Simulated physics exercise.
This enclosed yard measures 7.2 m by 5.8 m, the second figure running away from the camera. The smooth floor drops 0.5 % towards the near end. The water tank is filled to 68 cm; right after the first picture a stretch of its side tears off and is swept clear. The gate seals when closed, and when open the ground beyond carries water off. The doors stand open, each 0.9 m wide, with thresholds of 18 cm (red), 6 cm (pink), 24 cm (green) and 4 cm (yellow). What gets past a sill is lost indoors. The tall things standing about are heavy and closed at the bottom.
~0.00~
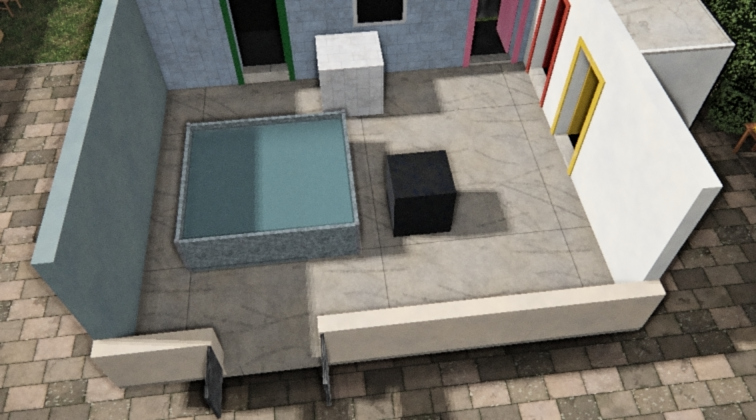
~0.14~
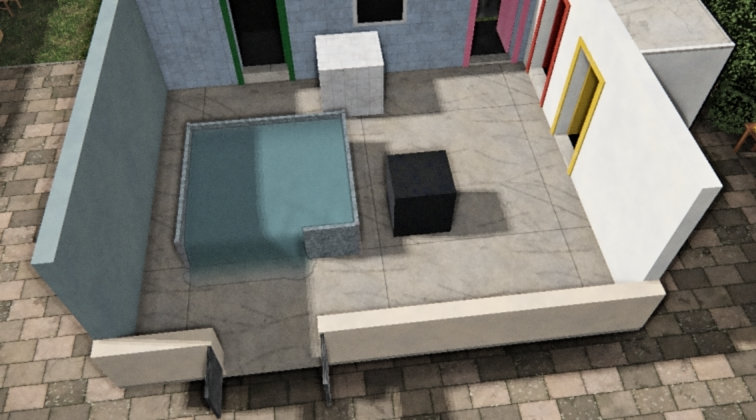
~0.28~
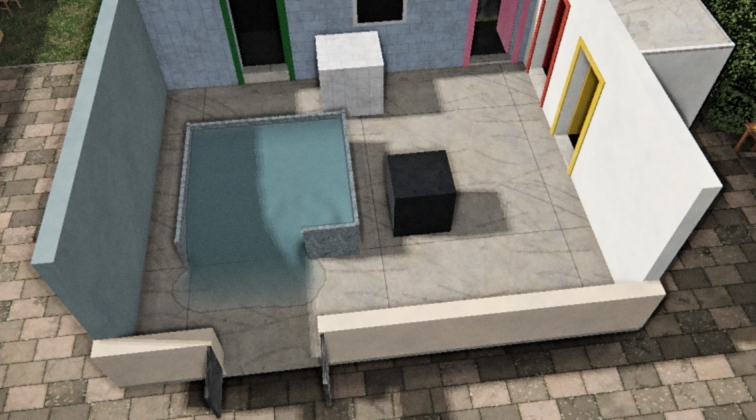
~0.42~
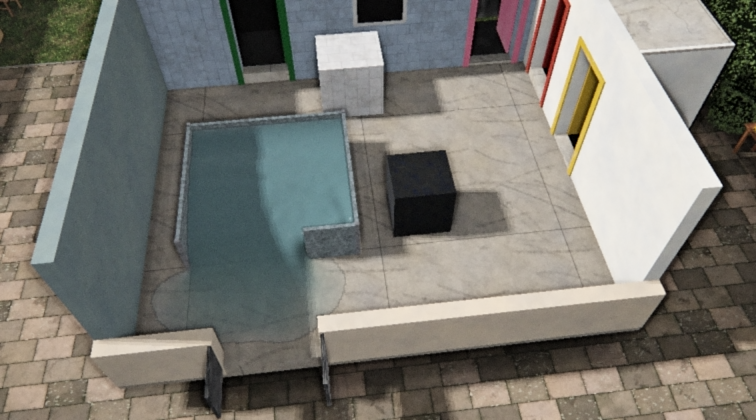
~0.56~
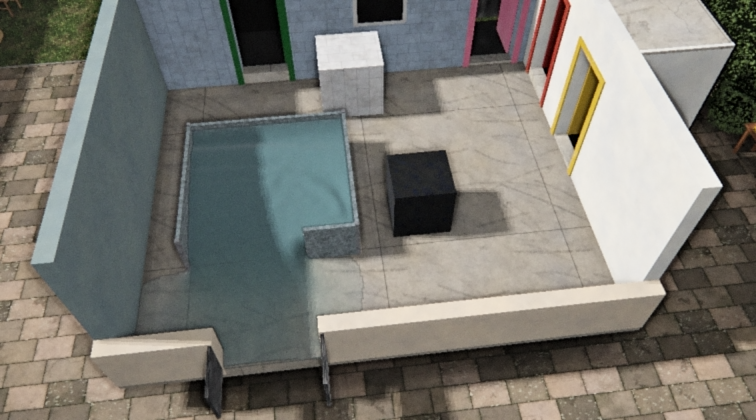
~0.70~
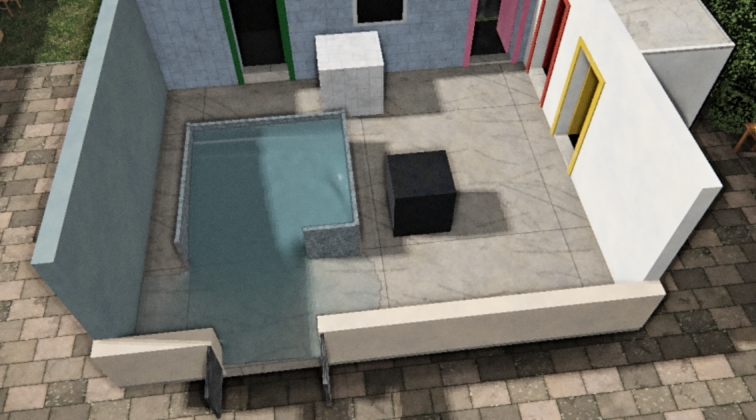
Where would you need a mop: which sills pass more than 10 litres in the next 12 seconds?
Door by door: At the red door it keeps below the limit; at the pink door it keeps below the limit; at the green door it does not reach the limit; at the yellow door it stays under the limit.
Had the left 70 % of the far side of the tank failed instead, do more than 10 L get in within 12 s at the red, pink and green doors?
Against that limit: Red below, pink past it, green over.
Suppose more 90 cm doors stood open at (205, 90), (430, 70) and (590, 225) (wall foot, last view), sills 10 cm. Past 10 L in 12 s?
In turn: Past it, not over, below.
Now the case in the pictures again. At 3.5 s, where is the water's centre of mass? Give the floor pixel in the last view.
At about (251, 230).
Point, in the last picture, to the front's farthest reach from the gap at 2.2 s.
Near (564, 314).
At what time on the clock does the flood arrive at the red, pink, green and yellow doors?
Red 8.0 s, pink 6.5 s, green 3.8 s, yellow 7.0 s.
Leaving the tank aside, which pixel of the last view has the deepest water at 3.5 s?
Around (169, 91).
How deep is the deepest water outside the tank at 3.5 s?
Up to some 40 cm.
After 1.4 s water covers 15 % of the floor and is deepest (55 cm) near (132, 362); red door not reached, pink door not reached, green door not reached, yellow door not reached.
After 2.2 s water covers 25 % of the floor and is deepest (52 cm) near (132, 362); red door not reached, pink door not reached, green door not reached, yellow door not reached.
After 3.5 s water covers 40 % of the floor and is deepest (40 cm) near (169, 91); red door not reached, pink door not reached, green door not reached, yellow door not reached.
After 7.0 s water covers 70 % of the floor and is deepest (16 cm) near (132, 362); red door not reached, pink door 1 cm at the sill, 0 L in, green door 6 cm at the sill, 0 L in, yellow door not reached.
After 12.0 s water covers 95 % of the floor and is deepest (10 cm) near (150, 229); red door 6 cm at the sill, 0 L in, pink door 6 cm at the sill, 0 L in, green door 6 cm at the sill, 0 L in, yellow door 5 cm at the sill, 0 L in.
